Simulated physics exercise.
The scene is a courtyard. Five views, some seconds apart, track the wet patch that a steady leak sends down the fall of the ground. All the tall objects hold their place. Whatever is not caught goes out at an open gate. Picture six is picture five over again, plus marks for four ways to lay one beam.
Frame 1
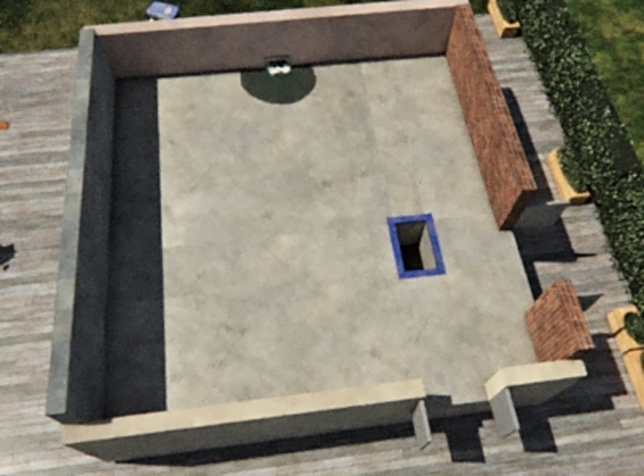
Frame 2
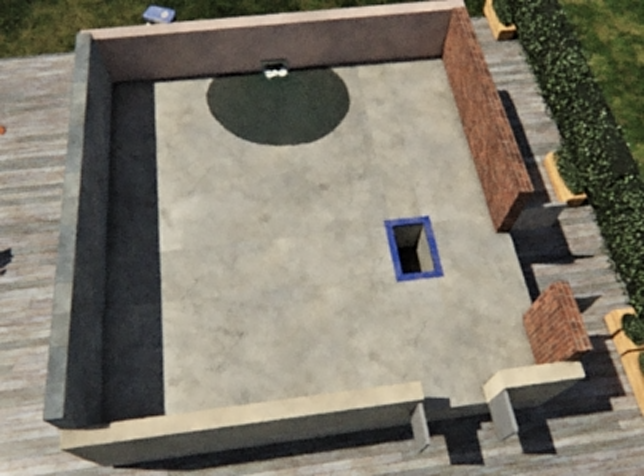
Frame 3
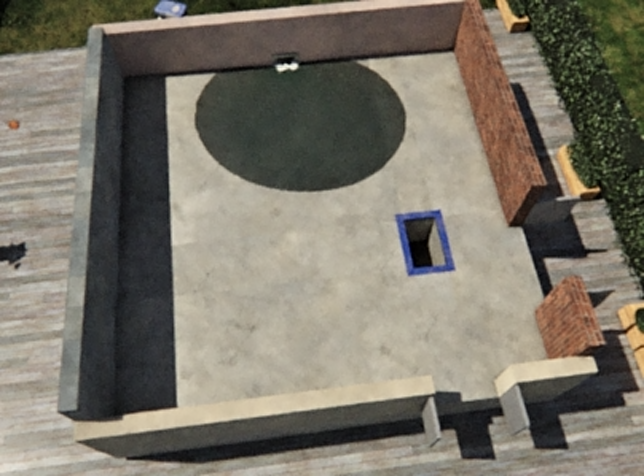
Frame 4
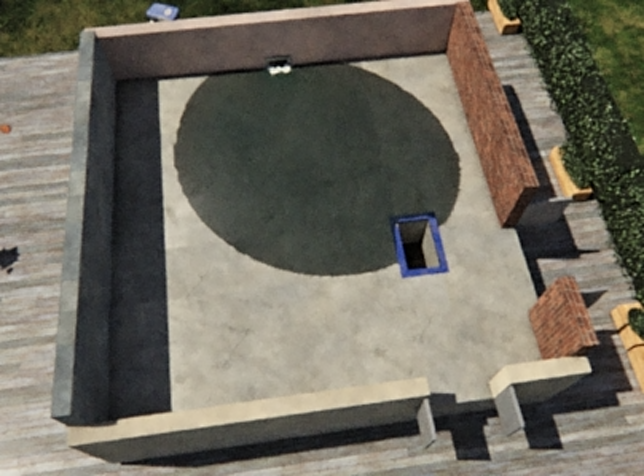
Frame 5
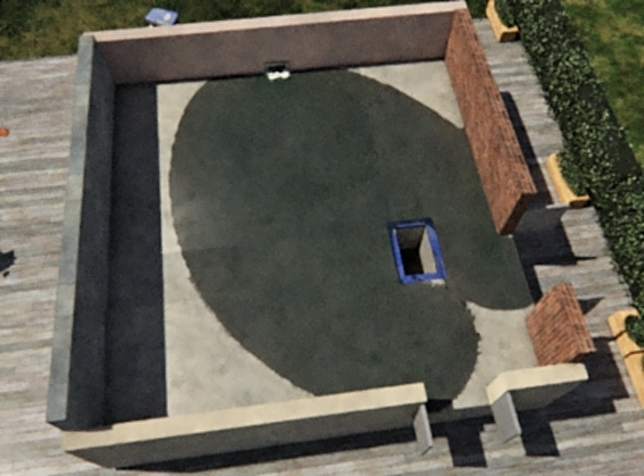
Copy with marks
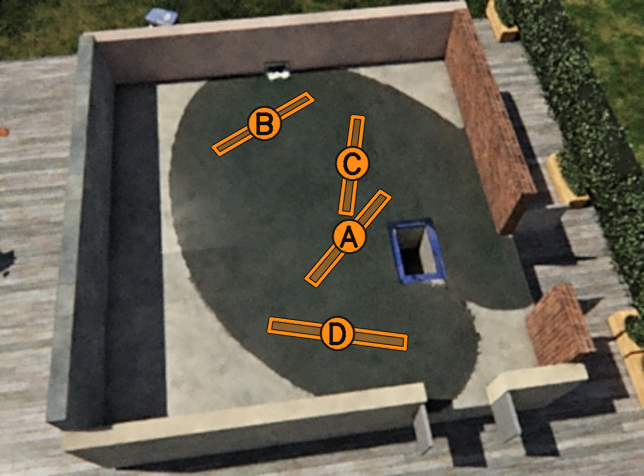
At first, a small dark wet patch sits by the outlet at the top wall of a pale walled courtyard. It spreads into a wide round stain, reaches the blue-edged drain right of centre, then surrounds it and extends to the lower wall and the gap on the right.
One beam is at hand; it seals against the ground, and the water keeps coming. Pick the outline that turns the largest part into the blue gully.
D is best.
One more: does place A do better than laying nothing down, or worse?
Place A is worse.
On the marked copy, A from (311, 282) to (384, 194); B from (216, 150) to (309, 96); C from (345, 213) to (357, 117); D from (270, 325) to (405, 342).
For place A, about 7 % of the stream goes into the blue gully, about 93 % out by the gates.
For place B, about 7 % of the stream goes into the blue gully, about 93 % out by the gates.
For place C, about 5 % of the stream goes into the blue gully, about 95 % out by the gates.
For place D, about 23 % of the stream goes into the blue gully, about 76 % out by the gates.
